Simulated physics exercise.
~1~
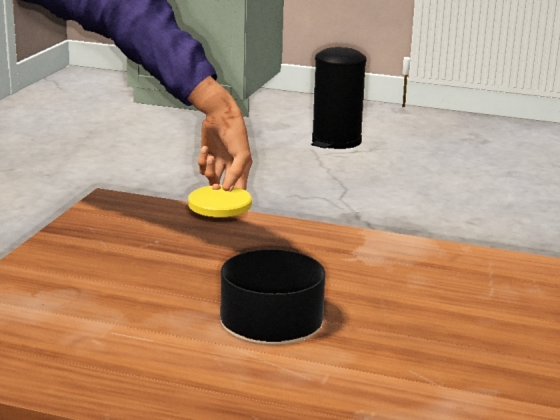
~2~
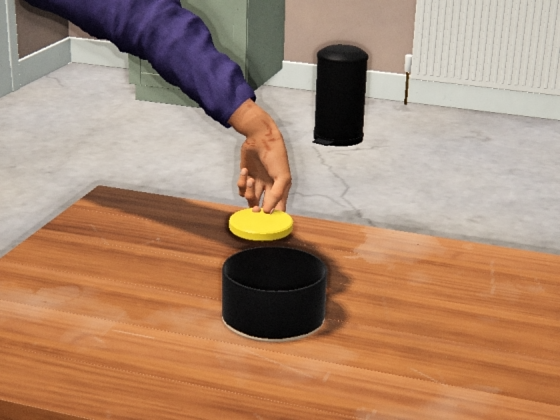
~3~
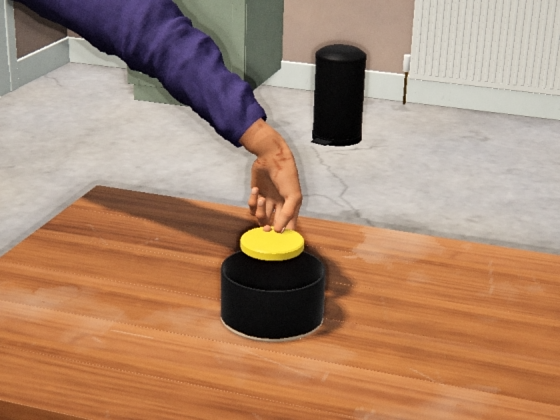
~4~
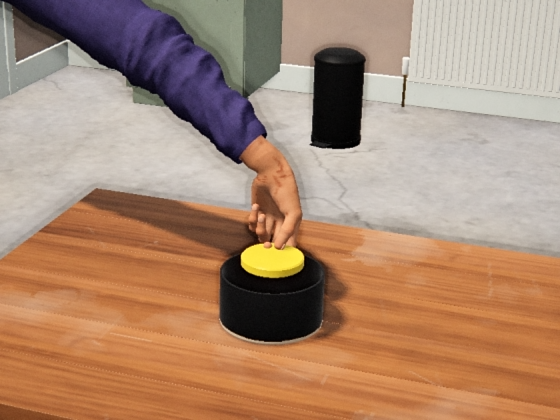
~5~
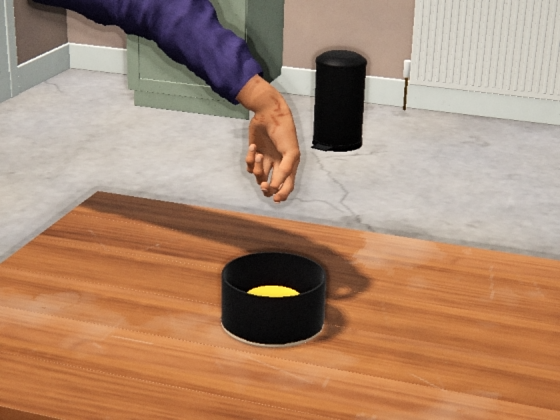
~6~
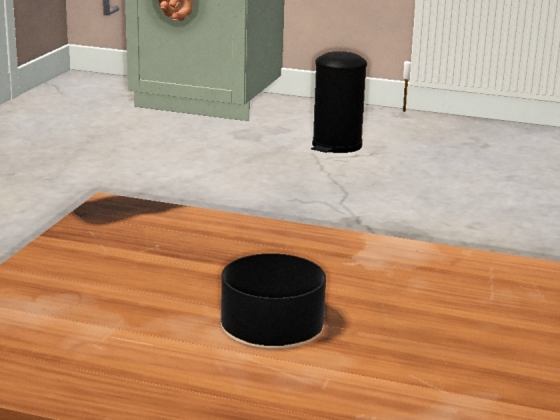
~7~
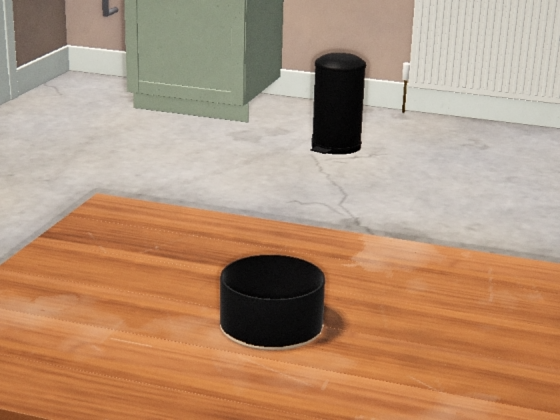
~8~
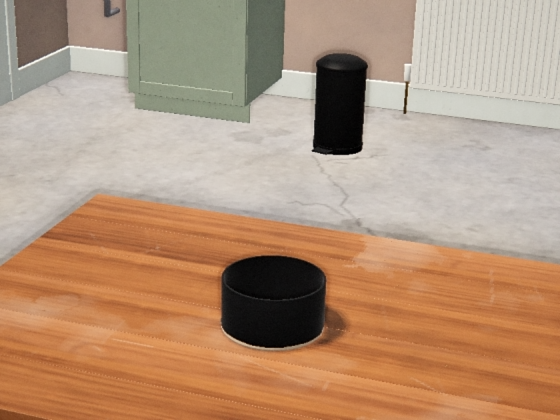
Hand in a purple sleeve lowering a yellow lid over a black container, letting go as it drops inside, then withdrawing.
